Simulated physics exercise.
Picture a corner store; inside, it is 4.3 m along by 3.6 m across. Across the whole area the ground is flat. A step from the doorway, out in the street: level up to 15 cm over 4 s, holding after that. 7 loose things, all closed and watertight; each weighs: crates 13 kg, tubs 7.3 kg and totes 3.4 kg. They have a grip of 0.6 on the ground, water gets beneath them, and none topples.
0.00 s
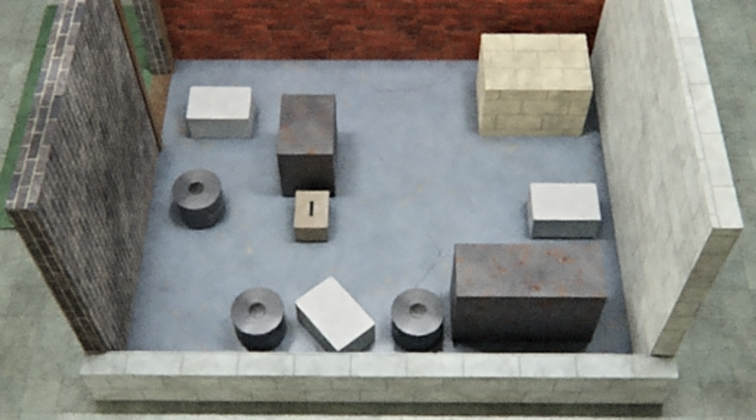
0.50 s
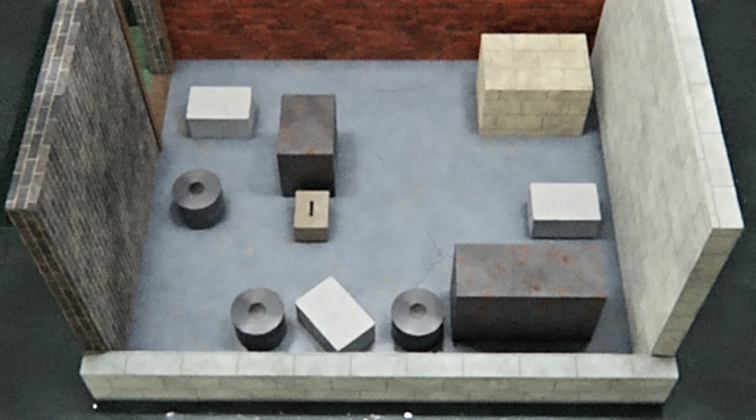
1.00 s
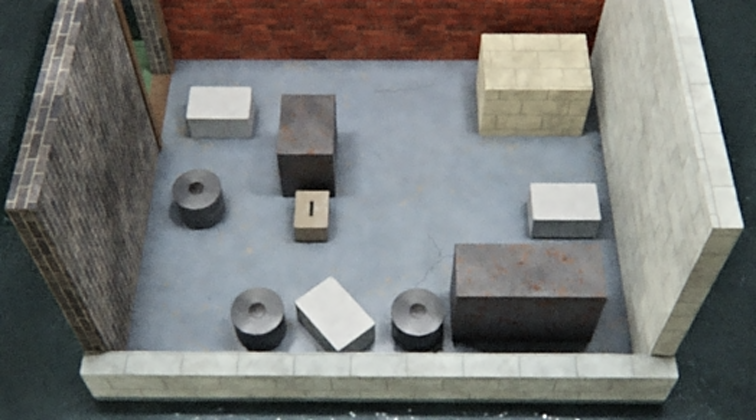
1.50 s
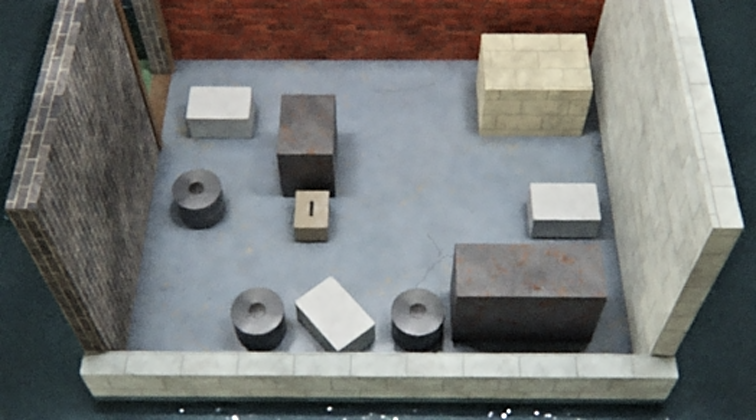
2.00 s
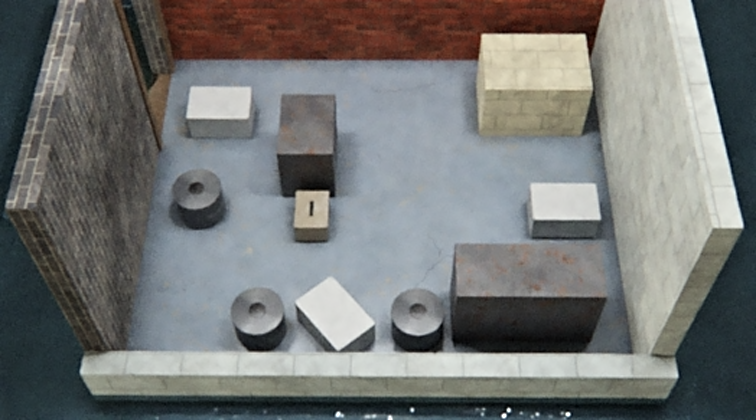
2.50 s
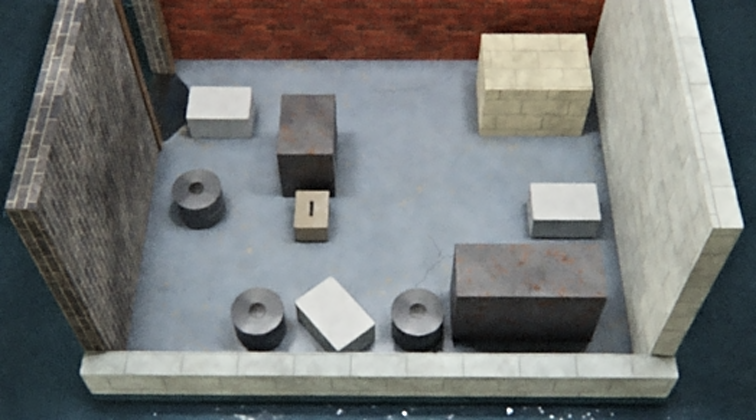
In a small walled store, the ground outside turned from pale to dark with water, while the crates and tubs inside stayed put; lastly, a dark patch showed just inside the doorway at left.
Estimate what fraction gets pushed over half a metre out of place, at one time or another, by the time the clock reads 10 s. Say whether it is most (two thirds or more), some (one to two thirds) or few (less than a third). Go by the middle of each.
Few.
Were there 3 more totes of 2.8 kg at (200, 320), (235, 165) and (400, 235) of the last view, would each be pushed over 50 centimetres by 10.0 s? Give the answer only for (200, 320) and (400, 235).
In turn: Within the mark, within the mark.
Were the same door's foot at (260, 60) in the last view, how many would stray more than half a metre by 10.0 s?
In that case the number is 2.
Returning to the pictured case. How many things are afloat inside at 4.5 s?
Total: 0.
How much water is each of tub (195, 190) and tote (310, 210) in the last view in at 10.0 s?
About 3 and 3 cm.
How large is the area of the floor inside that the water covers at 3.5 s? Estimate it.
Some 1.0 m2 of it.
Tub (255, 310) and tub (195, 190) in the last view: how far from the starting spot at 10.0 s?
The first is 0 cm from its start, the second 0 cm.
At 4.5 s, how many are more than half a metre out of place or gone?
0.
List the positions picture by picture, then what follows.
The first frame shows a crate at (219, 102) rests on the ground; a tub at (418, 311), on the bottom; 0.0 m2 under water; 0 of 7 have shifted.
The second frame shows a crate at (219, 102) rests on the ground; a tub at (418, 311), on the bottom; 0.0 m2 under water; 0 of 7 have shifted.
The third frame shows a crate at (219, 102) rests on the ground; a tub at (418, 311), on the bottom; water covers 0.0 m2; 0 of 7 have shifted.
The fourth frame shows a crate at (219, 102) rests on the ground; a tub at (418, 311), on the bottom; 0.0 m2 under water; 0 of 7 have shifted.
The fifth frame shows a crate at (219, 102) rests on the ground; a tub at (418, 311) rests on the ground; water covers 0.0 m2; 0 of 7 have shifted.
The sixth frame shows a crate at (219, 102) rests on the ground; a tub at (418, 311) rests on the ground; 0.1 m2 under water; 0 of 7 have shifted.
After 3.5 s 0 of 7 are over 50 cm from their spots; 0 afloat.
After 4.5 s 0 of 7 are over 50 cm from their spots; 0 afloat.
After 7.0 s 0 of 7 are over 50 cm from their spots; 0 afloat.
After 10.0 s 0 of 7 are over 50 cm from their spots, and 0 have been at some point; 0 afloat.
